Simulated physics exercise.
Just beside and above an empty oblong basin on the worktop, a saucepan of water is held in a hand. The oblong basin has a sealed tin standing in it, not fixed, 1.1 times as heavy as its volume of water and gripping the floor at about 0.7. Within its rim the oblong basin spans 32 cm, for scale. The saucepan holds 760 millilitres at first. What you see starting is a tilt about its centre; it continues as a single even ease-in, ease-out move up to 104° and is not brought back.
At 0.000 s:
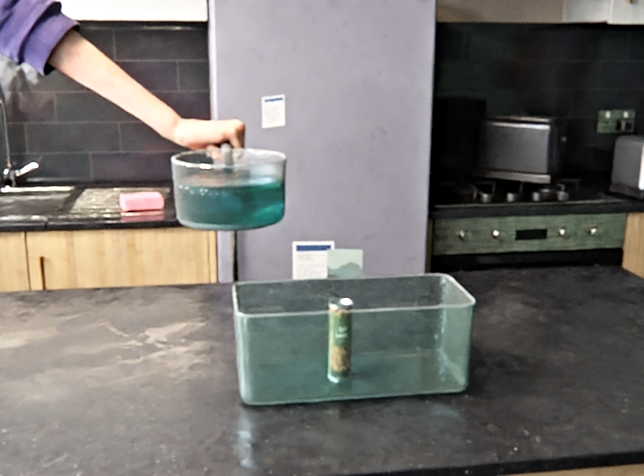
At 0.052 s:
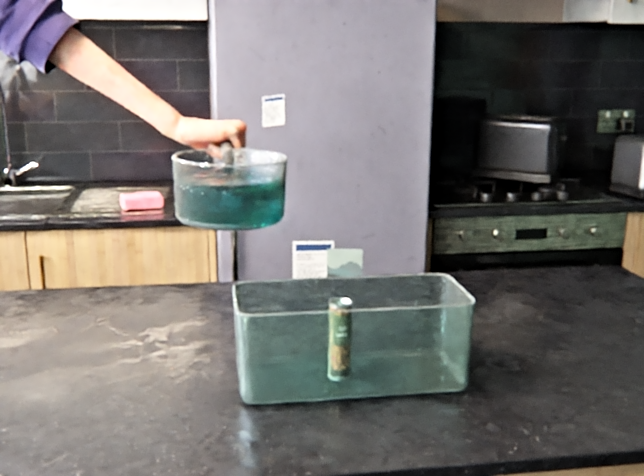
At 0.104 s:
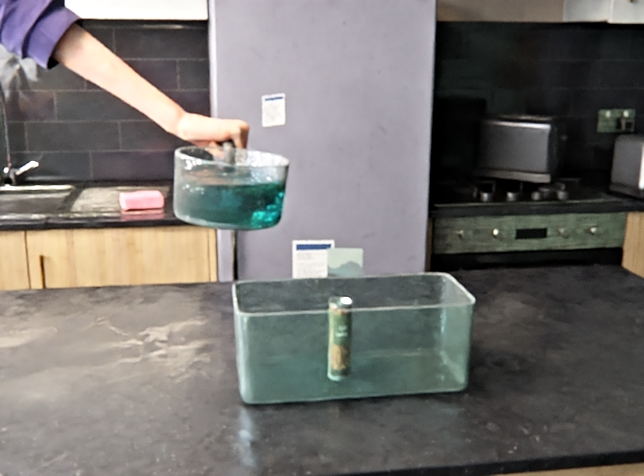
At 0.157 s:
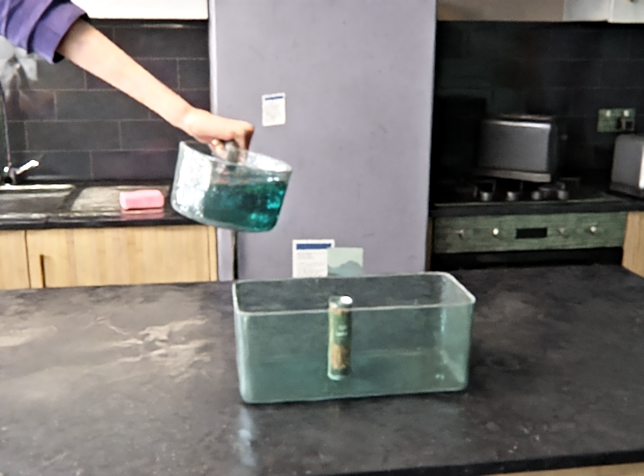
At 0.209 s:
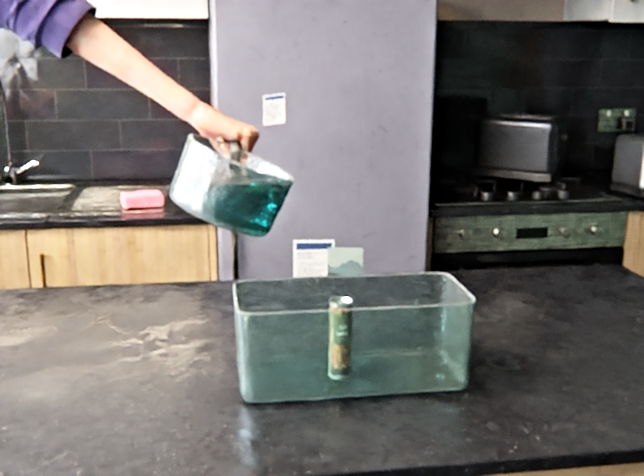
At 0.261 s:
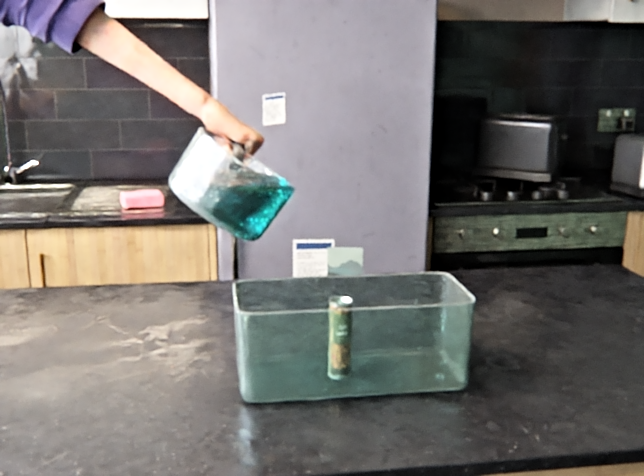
In the video, a hand holds a clear pan of blue-green water above and to the left of an empty clear oblong basin with a small tin behind it, then steadily tilts the pan rightward toward the basin.
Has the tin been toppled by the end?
I reckon it can't hold on.
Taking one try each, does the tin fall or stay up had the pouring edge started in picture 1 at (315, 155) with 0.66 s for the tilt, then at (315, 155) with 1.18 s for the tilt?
Trial 1 - tin stays standing; trial 2 - tin stays standing.
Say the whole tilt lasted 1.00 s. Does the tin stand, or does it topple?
The tin would stay balanced.
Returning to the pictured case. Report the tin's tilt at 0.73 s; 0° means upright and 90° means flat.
Roughly 0°.
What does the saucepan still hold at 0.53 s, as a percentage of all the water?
Remaining: Near 34 % of the total.
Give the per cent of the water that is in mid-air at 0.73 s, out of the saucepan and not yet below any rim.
About 9 % of the total.
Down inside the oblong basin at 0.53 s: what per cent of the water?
Estimate - around 20 in a hundred parts.
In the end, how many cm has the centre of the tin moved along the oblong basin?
The middle of the tin ends some 9.0 cm along the basin.
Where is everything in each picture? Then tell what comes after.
In the first picture, it leans 0°; its right rim is at (285, 158); the water meets the walls at (177, 180) and (282, 178); the oblong basin's rim runs from (235, 300) to (462, 290); the tin's top is at (340, 306).
In the second picture, it leans 2°; its right rim is at (286, 159); the water meets the walls at (177, 179) and (283, 177).
In the third picture, it leans 6°; its right rim is at (288, 163); the water meets the walls at (178, 178) and (283, 179).
In the fourth picture, it leans 14°; its right rim is at (290, 170); the water meets the walls at (177, 178) and (285, 179).
In the fifth picture, it leans 24°; its right rim is at (292, 180); the water meets the walls at (175, 176) and (289, 180).
In the sixth picture, it leans 35°; its right rim is at (292, 192); the water meets the walls at (174, 174) and (287, 182); 1 per cent is over the edge.
Then, 0.53 s in, the tilt is 95° and 35 per cent is still to pour; the tin stands where it began.
Then, 0.73 s in, the tilt is 104° and 9 per cent is still to pour; the tin stands 2 cm from where it began.
Then, 0.94 s in, the tilt is 104° and 1 per cent is still to pour; the tin leans 52°.
Then, 1.16 s in, the tilt is 104° and 0 per cent is still to pour; the tin lies on its side.
Finally, the tin lies on its side.
